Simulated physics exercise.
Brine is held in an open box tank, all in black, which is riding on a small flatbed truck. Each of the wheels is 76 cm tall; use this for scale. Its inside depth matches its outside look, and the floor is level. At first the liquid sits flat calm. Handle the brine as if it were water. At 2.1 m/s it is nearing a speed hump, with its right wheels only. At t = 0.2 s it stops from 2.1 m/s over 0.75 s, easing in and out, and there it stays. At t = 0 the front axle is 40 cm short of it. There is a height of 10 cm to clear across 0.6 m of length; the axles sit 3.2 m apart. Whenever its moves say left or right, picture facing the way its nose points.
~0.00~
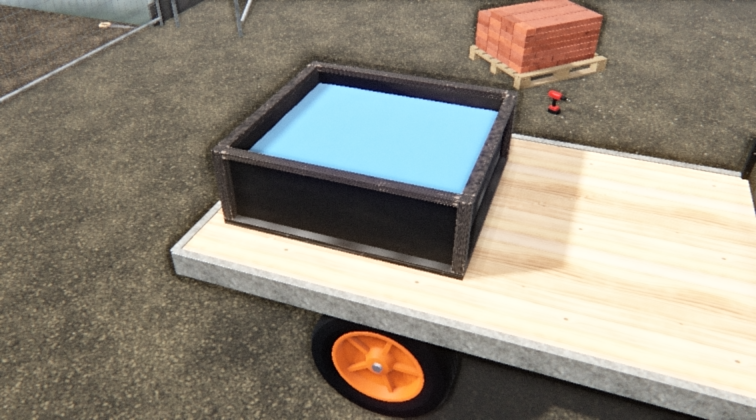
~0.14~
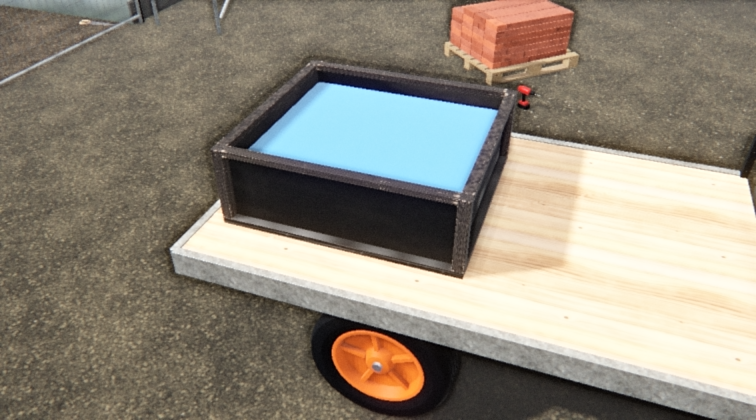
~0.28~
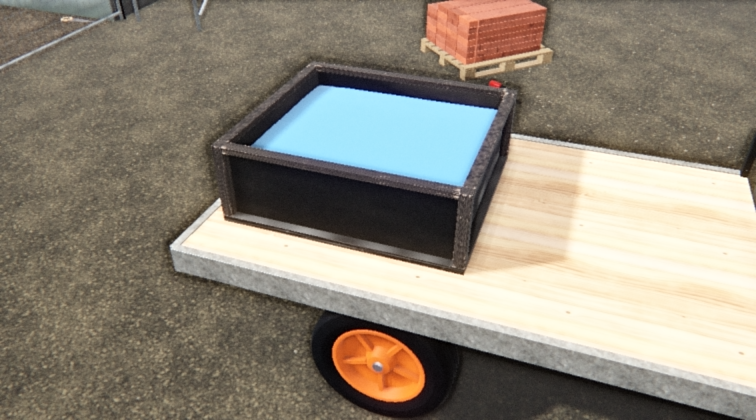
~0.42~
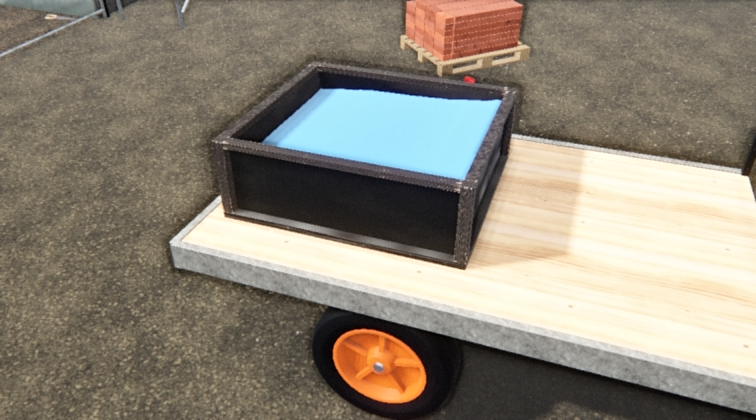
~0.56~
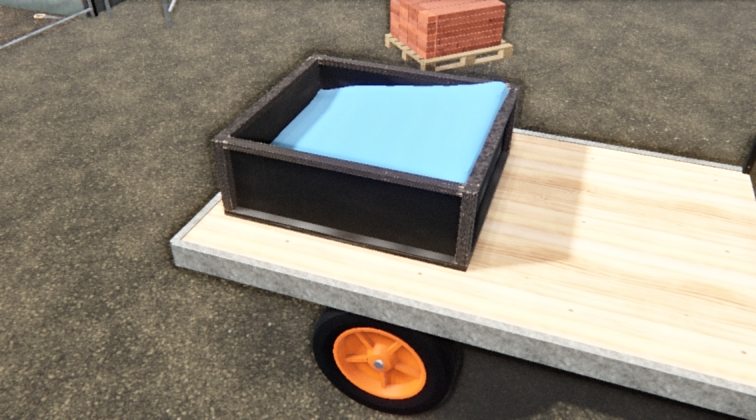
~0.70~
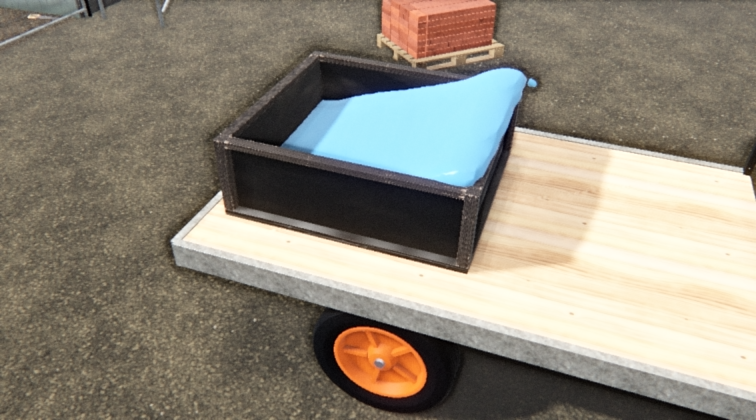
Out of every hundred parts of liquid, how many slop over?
Some 22 in every hundred.
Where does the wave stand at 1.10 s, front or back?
Tilt: Towards the forward end.
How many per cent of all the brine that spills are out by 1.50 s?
Close to 70 in a hundred.
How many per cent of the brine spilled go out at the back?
Some 20 per cent of it.
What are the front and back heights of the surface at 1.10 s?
Front 58 cm, back 6 cm.
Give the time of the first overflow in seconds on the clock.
I'd put it at near 0.9 seconds.
By 1.10 s front 57 cm, middle 20 cm, back 5 cm above the floor; the loss stands at 9 per cent, over the front.
By 1.50 s front 29 cm, middle 22 cm, back 38 cm above the floor; the loss stands at 16 per cent, over the front.
By 2.00 s front 14 cm, middle 23 cm, back 36 cm above the floor; the loss stands at 19 per cent, over the front.
By 3.93 s the loss stands at 22 per cent, over the front, 87 of 402 litres.
